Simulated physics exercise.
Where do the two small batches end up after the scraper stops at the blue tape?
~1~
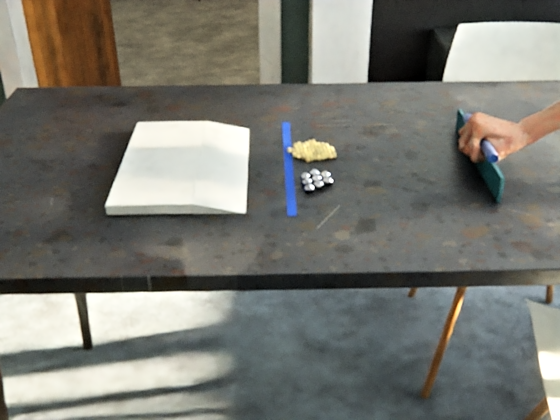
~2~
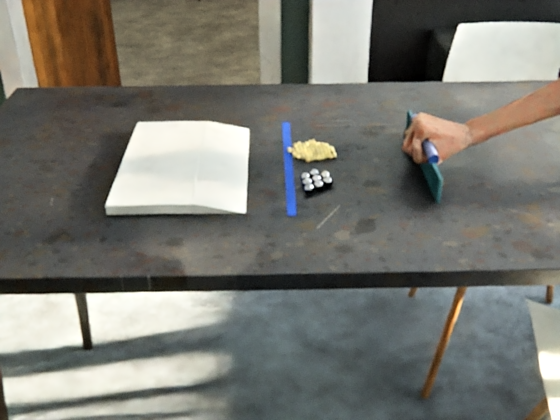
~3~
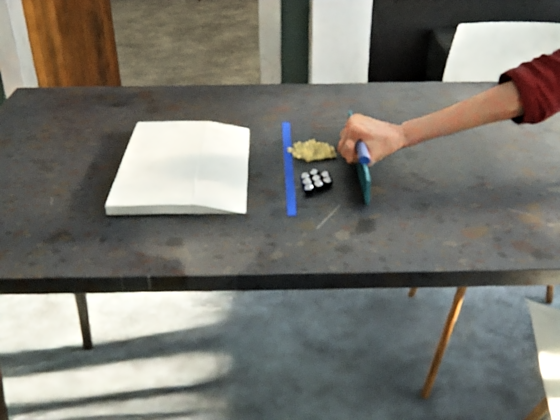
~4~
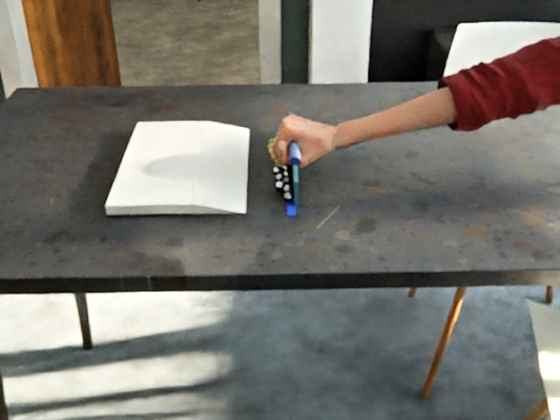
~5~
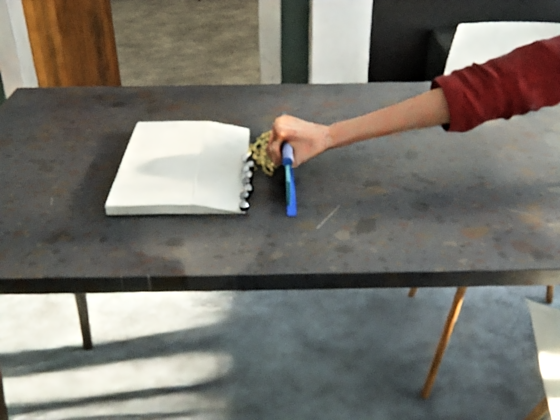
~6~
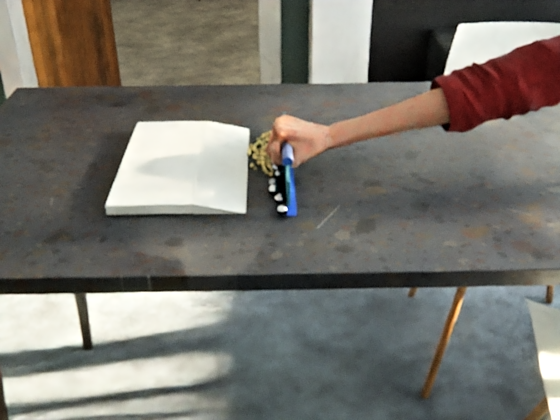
Both end up short of the white ramp, with neither getting over it. The shiny round pieces roll back to the scraper after reaching the ramp's edge, and the yellowish pile stays in the gap between scraper and ramp.
